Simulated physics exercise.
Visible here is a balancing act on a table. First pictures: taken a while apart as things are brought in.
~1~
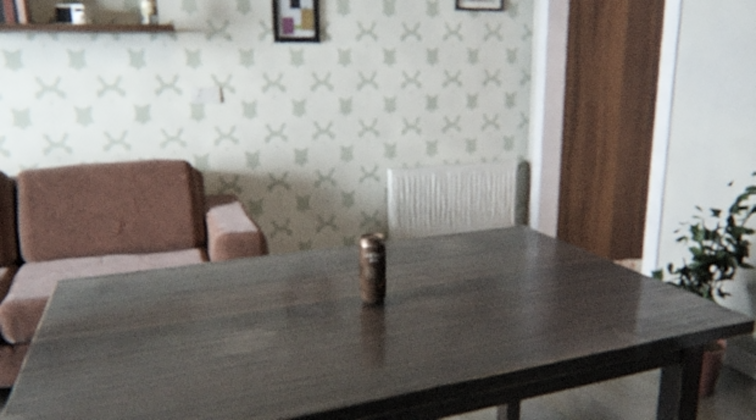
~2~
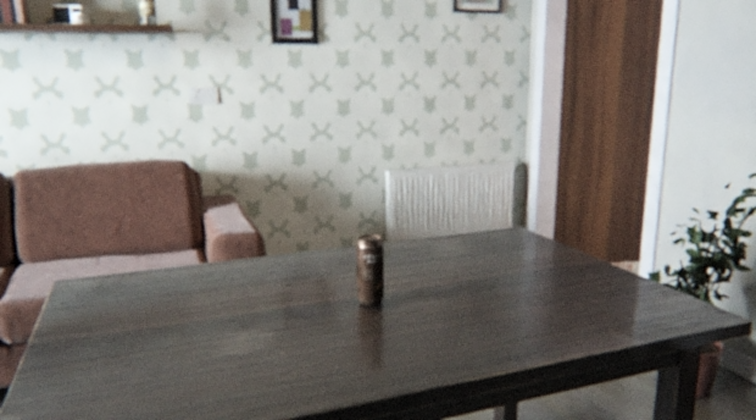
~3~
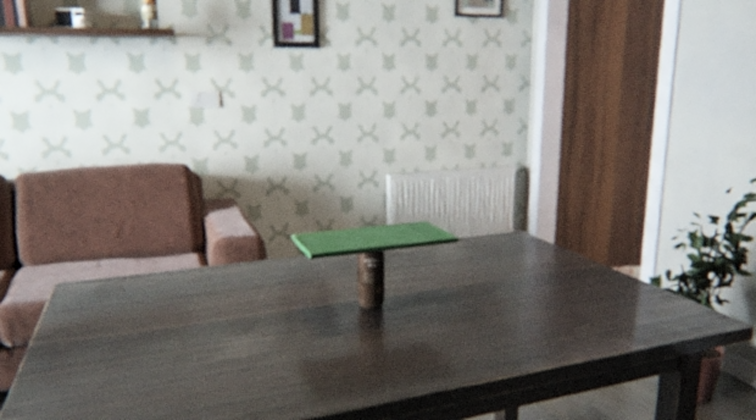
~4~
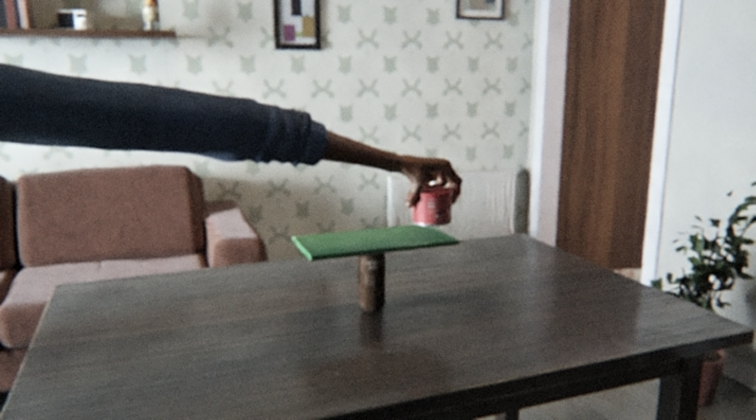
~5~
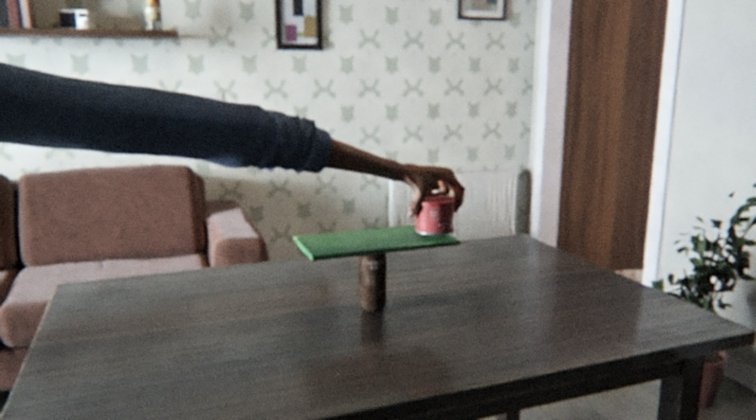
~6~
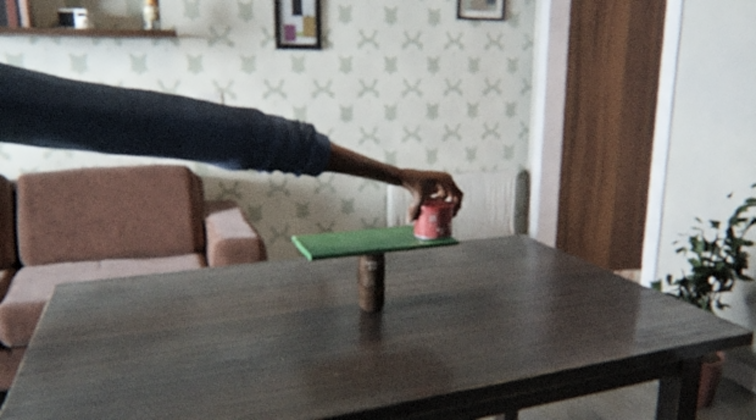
A green board appears balanced across the top of a brown can that at first stands alone on a dark table. An arm in a dark sleeve then reaches in from the left, holding a red tub above the board's right end, and lowers it onto that end, keeping a hand on it.
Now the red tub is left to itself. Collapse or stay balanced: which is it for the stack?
My guess is it moves out of place.
Then, 0.70 s on from there, red tub and green lid now fallen.
Then, 1.00 s on from there, things are still on the move.
In the end, fallen, red tub and green lid; brown can unmoved. The stack loses its balance.
